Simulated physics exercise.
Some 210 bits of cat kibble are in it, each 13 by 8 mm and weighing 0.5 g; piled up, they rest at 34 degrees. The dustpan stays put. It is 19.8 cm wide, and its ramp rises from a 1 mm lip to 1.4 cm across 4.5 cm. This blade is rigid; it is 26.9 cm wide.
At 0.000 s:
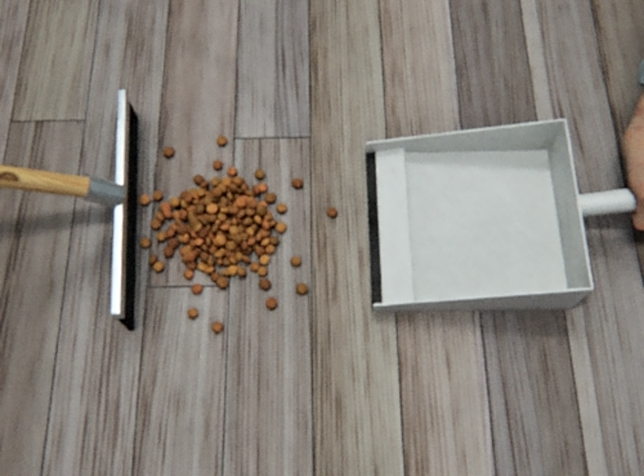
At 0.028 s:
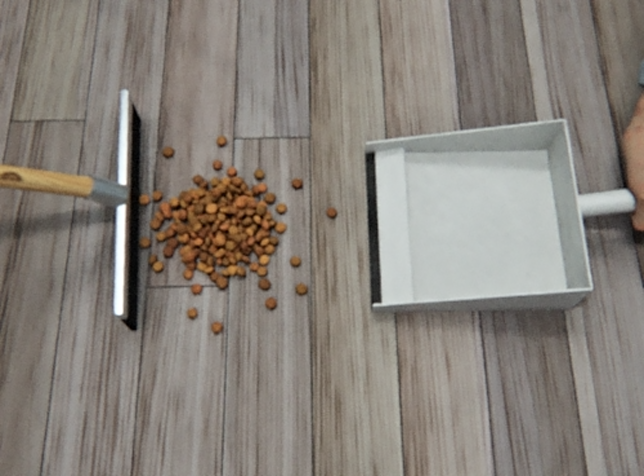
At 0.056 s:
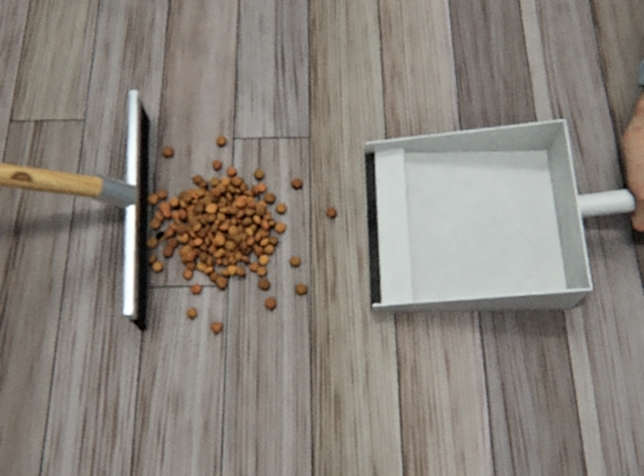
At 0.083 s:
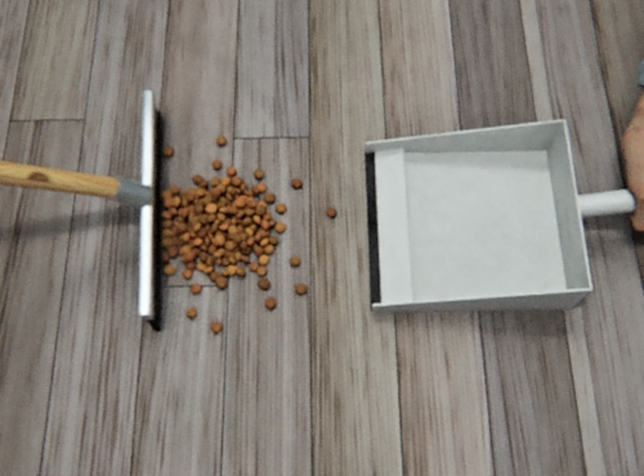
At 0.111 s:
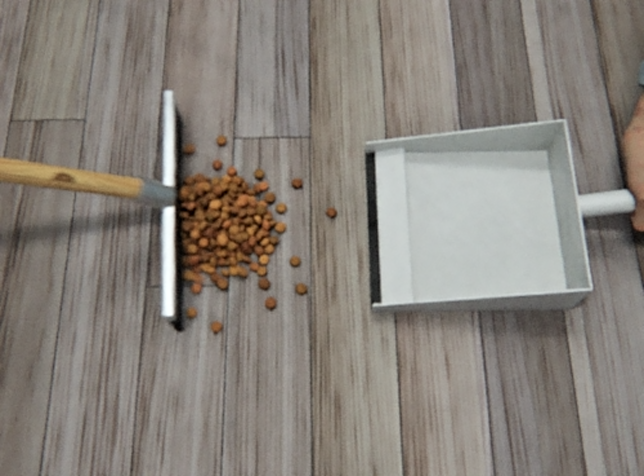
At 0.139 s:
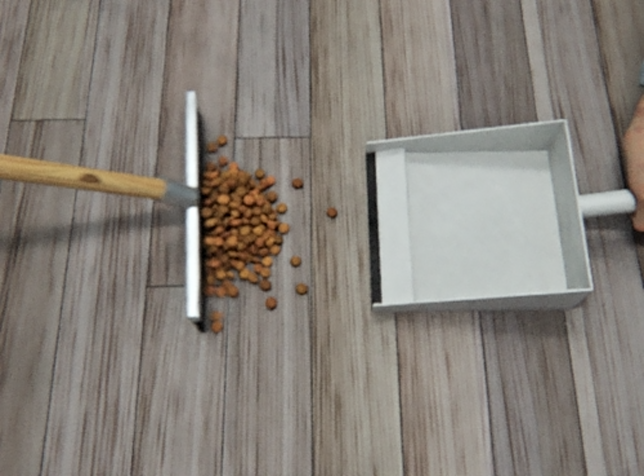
Squeegee-like blade on a wooden handle sliding right across wood-look flooring, bunching brown kibble together as a hand holds a pale dustpan still.
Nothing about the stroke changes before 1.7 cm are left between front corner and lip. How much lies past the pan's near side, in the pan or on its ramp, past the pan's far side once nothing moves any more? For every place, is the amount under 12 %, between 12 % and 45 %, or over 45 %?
Past the pan's near side: It gets a trickle; in the pan or on its ramp: It gets a huge chunk; past the pan's far side: It gets a trickle.
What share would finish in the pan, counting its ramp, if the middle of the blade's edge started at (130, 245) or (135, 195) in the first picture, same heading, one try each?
About 50 and 60 per cent.
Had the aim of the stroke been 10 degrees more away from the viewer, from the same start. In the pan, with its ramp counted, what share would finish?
Roughly 55 percent.
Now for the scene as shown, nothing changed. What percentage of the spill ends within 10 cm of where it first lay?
0 percent, roughly.
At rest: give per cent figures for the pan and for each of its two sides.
In per cent - near side 5, pan 55, far side 5.
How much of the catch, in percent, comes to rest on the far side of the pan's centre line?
I'd put it near 50 per cent.
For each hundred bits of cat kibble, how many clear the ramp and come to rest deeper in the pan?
I'd put it near 15 per cent.
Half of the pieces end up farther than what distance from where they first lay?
Some 20 cm.
After 0.25 s, middle of the blade 9 cm from the lip; 0 % over the lip, far side 5 %, near side 0 %.
After 0.32 s, middle of the blade 4 cm from the lip; 15 % over the lip, far side 5 %, near side 5 %.
After 0.53 s, middle of the blade 3 cm from the lip; 55 % over the lip, far side 5 %, near side 5 %.
At rest (1.1 s), near side 5 %, pan 55 %, far side 5 %, in front of the lip or behind the blade 35 %.
